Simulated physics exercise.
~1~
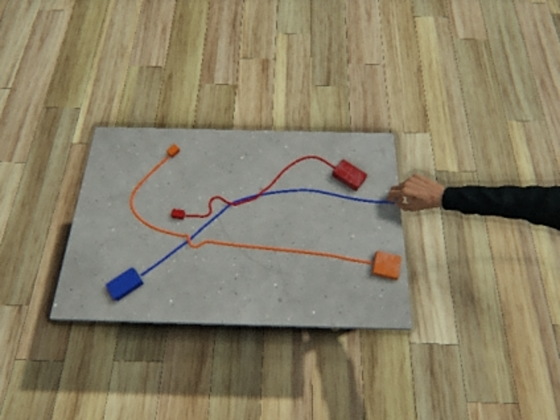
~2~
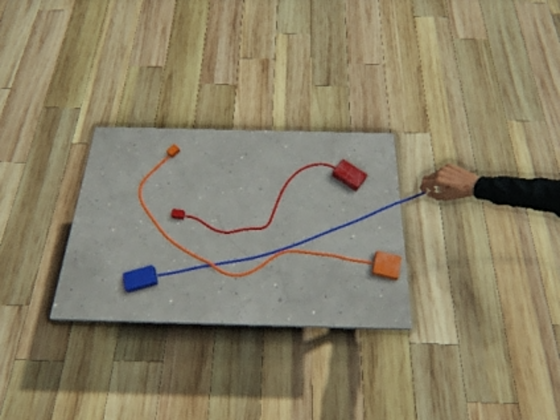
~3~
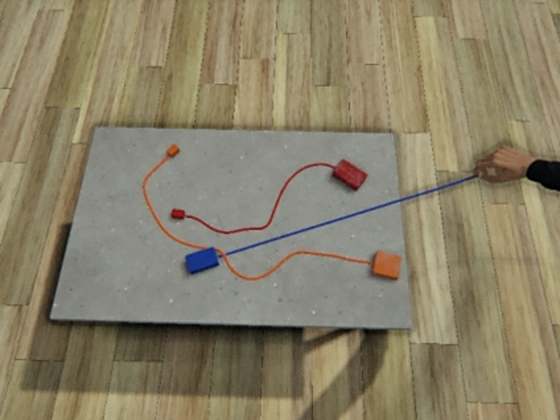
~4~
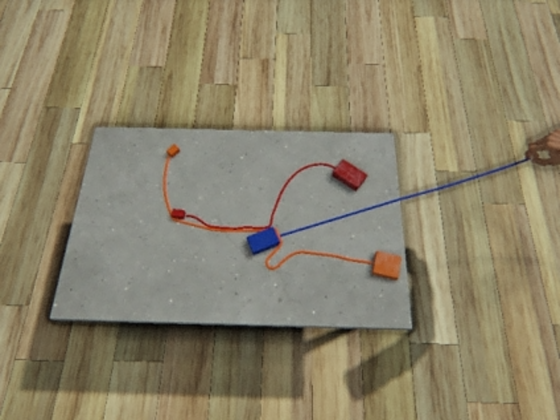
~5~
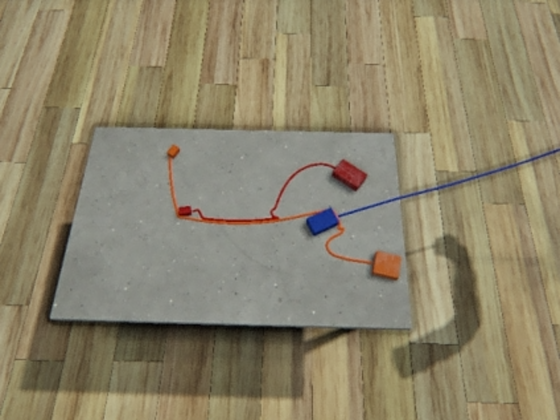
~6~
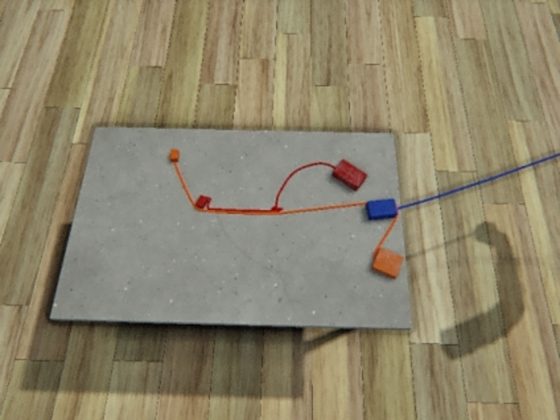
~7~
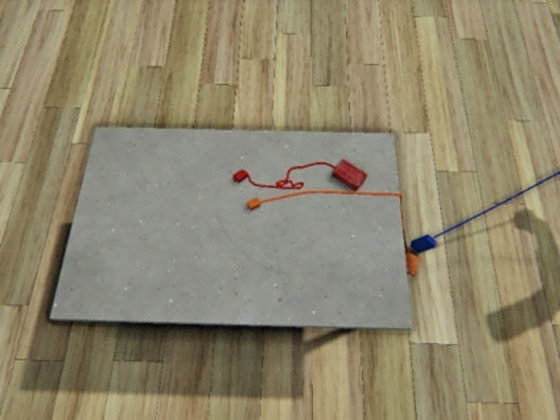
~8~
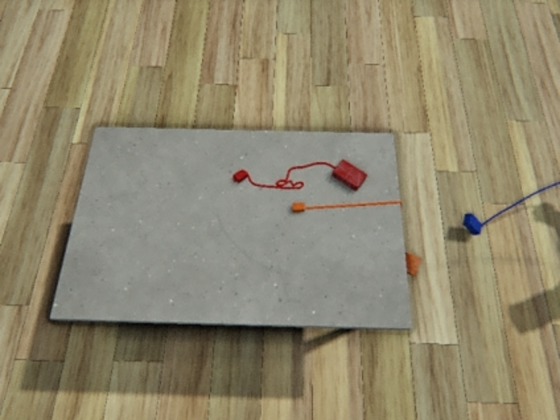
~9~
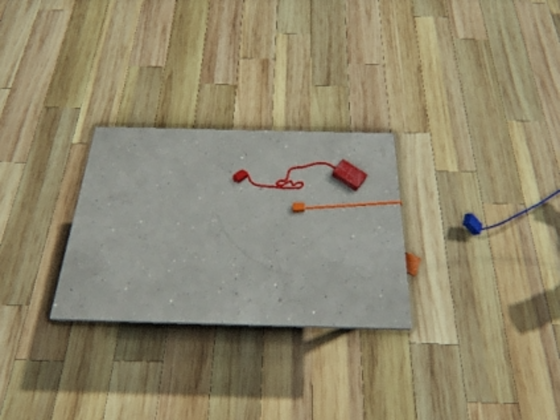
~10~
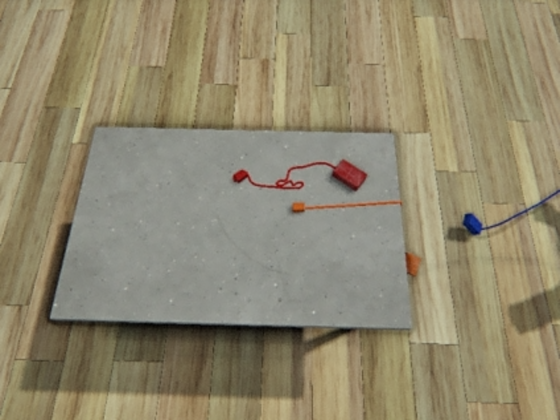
A blue lead, tangled with a red and an orange one on a grey slab, is pulled by a hand past the right edge. Its blue charger slides rightward across the surface, catching the orange lead and dragging it taut along with the red one. The small red plug shifts to the right, while the red charger stays put. At the right edge, the blue charger goes over and the orange charger follows, drawing the orange plug across the slab. Finally everything rests, with the blue charger beyond the slab, the orange charger over the edge, and the red lead bunched up on top.
